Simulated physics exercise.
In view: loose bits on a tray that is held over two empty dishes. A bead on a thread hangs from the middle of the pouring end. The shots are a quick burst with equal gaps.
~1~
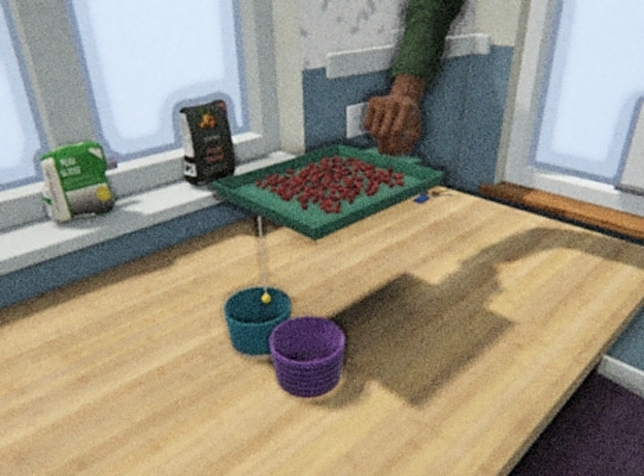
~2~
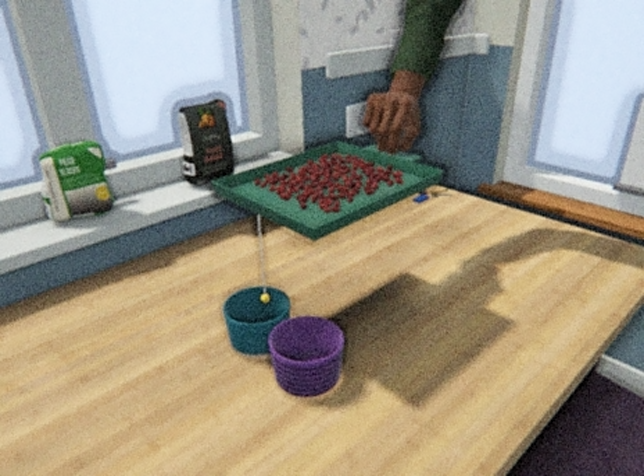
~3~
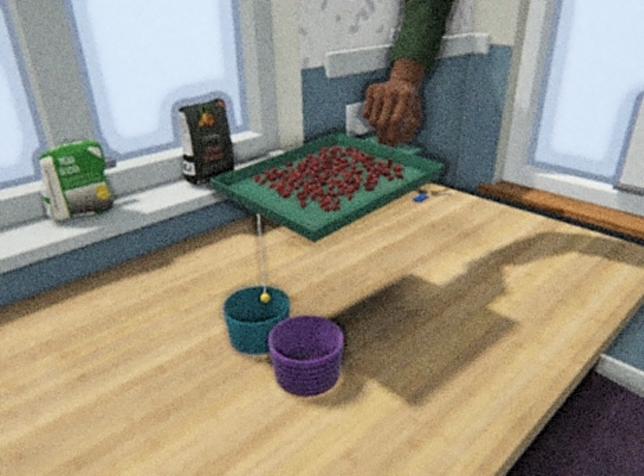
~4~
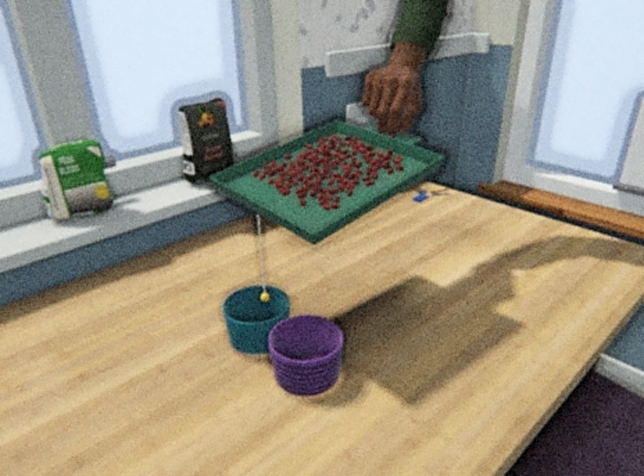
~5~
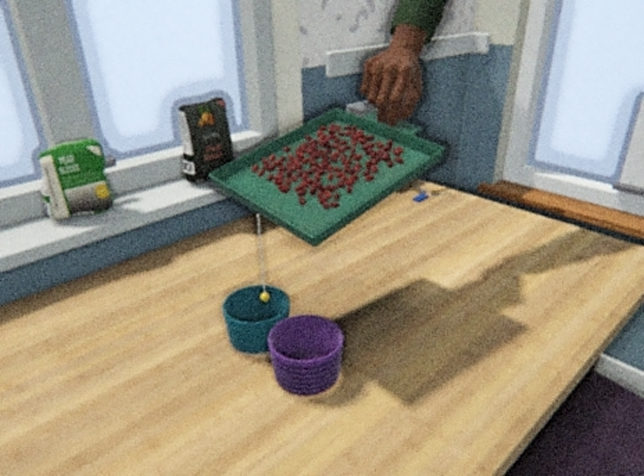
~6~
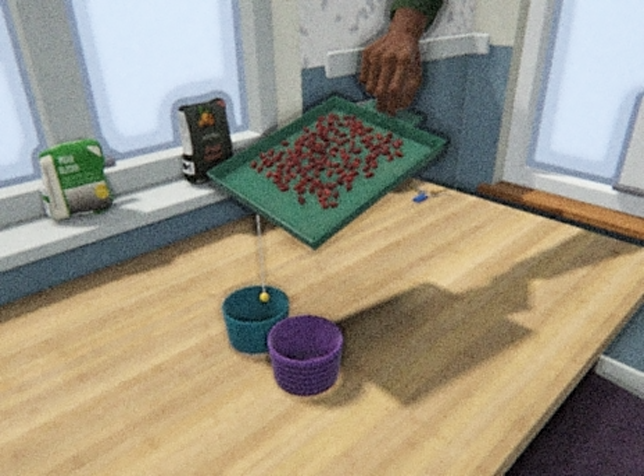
A hand raises the far end of a green tray of red kidney beans, gradually tilting it toward its near right corner above a teal dish and a purple dish on a wooden counter, while the beans keep their place on the tray.
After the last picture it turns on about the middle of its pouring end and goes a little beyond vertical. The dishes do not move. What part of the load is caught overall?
Together they catch more than half.
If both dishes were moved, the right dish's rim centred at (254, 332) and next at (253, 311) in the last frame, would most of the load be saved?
At the first place the smaller part, at the second less than half.
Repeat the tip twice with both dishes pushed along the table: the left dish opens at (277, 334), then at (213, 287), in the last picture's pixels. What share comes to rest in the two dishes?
First some 70, then 10 per cent.
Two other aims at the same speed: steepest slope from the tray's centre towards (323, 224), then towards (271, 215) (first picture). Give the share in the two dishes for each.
Near 80 % and 20 %.
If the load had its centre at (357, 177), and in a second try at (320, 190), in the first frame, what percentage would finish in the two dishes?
In turn 80 and 80 in a hundred.
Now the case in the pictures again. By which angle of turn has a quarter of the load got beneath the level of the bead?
At about 85°.
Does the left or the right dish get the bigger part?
More ends in the right one.
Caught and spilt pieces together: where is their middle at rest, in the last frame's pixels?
Near (307, 370).
Soon after the last picture, tray tipped steeply; most on the tray; a stray few outside both; a small part in the air.
A little later, tray tipped past a quarter turn; about a quarter on the tray; about half in the right dish; a small part outside both; about a quarter in the air.
Later still, tray tipped past a quarter turn; most in the right dish; about a quarter outside both.
At rest, tray tipped past a quarter turn; most in the right dish; none in the left dish; about a quarter outside both.
